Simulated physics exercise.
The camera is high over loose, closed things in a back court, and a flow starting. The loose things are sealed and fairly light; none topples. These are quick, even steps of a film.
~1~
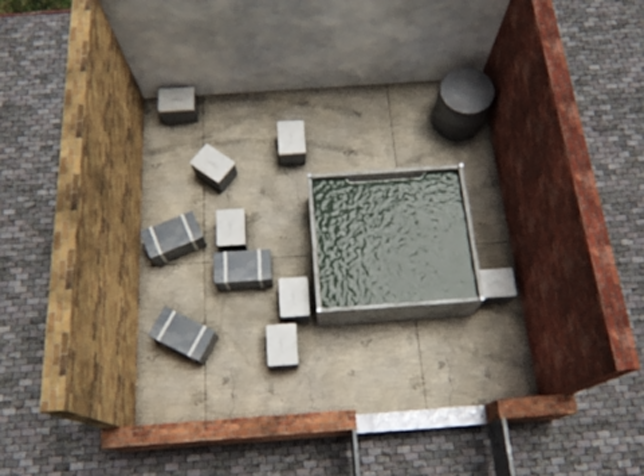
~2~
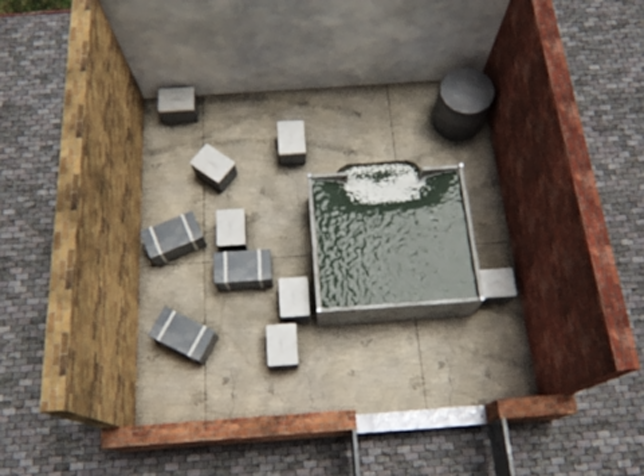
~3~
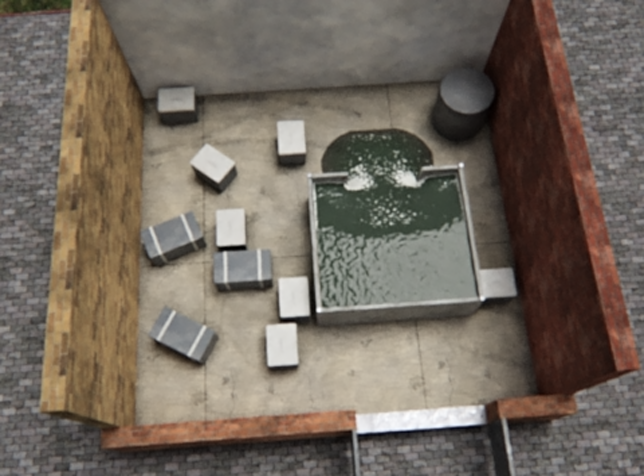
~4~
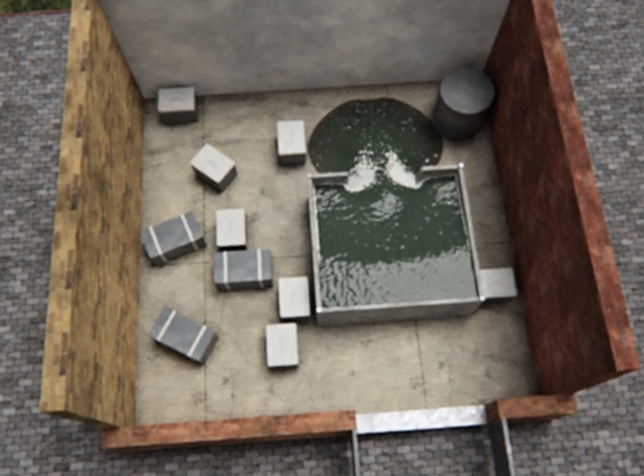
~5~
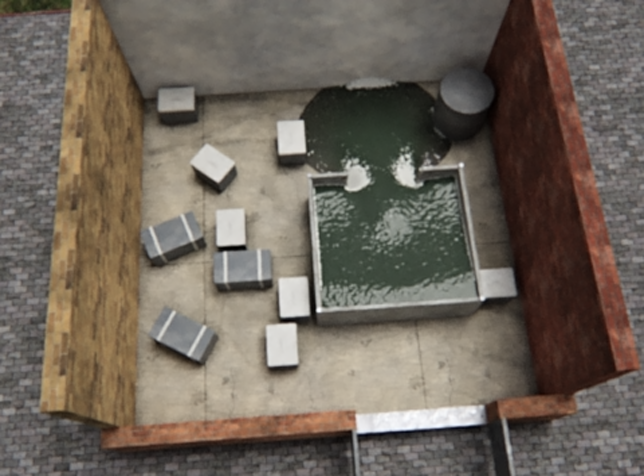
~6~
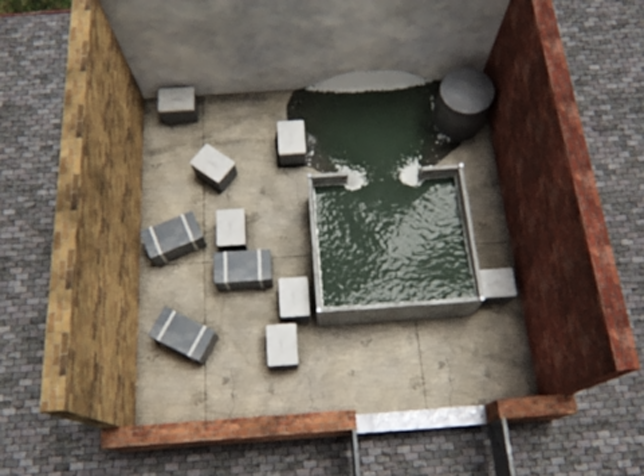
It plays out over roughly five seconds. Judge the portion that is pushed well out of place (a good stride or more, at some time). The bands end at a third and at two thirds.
It is from one to two thirds.
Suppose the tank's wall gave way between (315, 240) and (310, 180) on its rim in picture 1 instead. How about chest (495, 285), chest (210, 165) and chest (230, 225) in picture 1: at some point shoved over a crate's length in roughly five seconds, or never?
One after the other: Under that, pushed that far, yes.
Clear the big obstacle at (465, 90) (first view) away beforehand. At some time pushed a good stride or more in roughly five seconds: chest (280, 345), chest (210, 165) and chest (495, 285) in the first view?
One after the other: No, shifted that much, pushed that far.
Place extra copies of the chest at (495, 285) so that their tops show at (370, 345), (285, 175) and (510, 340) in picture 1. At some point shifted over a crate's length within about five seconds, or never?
As listed: Short of that, short of that, that far or more.
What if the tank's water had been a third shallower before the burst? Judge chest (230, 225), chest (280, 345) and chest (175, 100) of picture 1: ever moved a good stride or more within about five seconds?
One after the other: No, short of that, moved that far.
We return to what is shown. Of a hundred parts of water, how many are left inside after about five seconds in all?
Close to 100 %.
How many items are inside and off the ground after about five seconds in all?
1 of them.
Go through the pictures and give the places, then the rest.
In the first frame, a chest at (291, 137) rests on the ground; a chest at (282, 344) rests on the ground; 0 of 10 have shifted.
In the second frame, a chest at (291, 137) rests on the ground; a chest at (282, 344), on the bottom; 0 of 10 have shifted.
In the third frame, a chest at (291, 137), on the bottom; a chest at (282, 344), on the bottom; 0 of 10 have shifted.
In the fourth frame, a chest at (291, 137) rests on the ground; a chest at (282, 344) rests on the ground; 0 of 10 have shifted.
In the fifth frame, a chest at (291, 137) rests on the ground; a chest at (282, 344), on the bottom; 0 of 10 have shifted.
In the sixth frame, a chest at (291, 137), on the bottom; a chest at (282, 344) rests on the ground; 0 of 10 have shifted.
A moment on, 0 of 10 are well off their spots; 0 afloat.
Next, 0 of 10 are well off their spots; 1 afloat.
Later, 3 of 10 are well off their spots; 1 afloat.
In the end, 6 of 10 are well off their spots, and 6 have been at some point; 1 afloat.
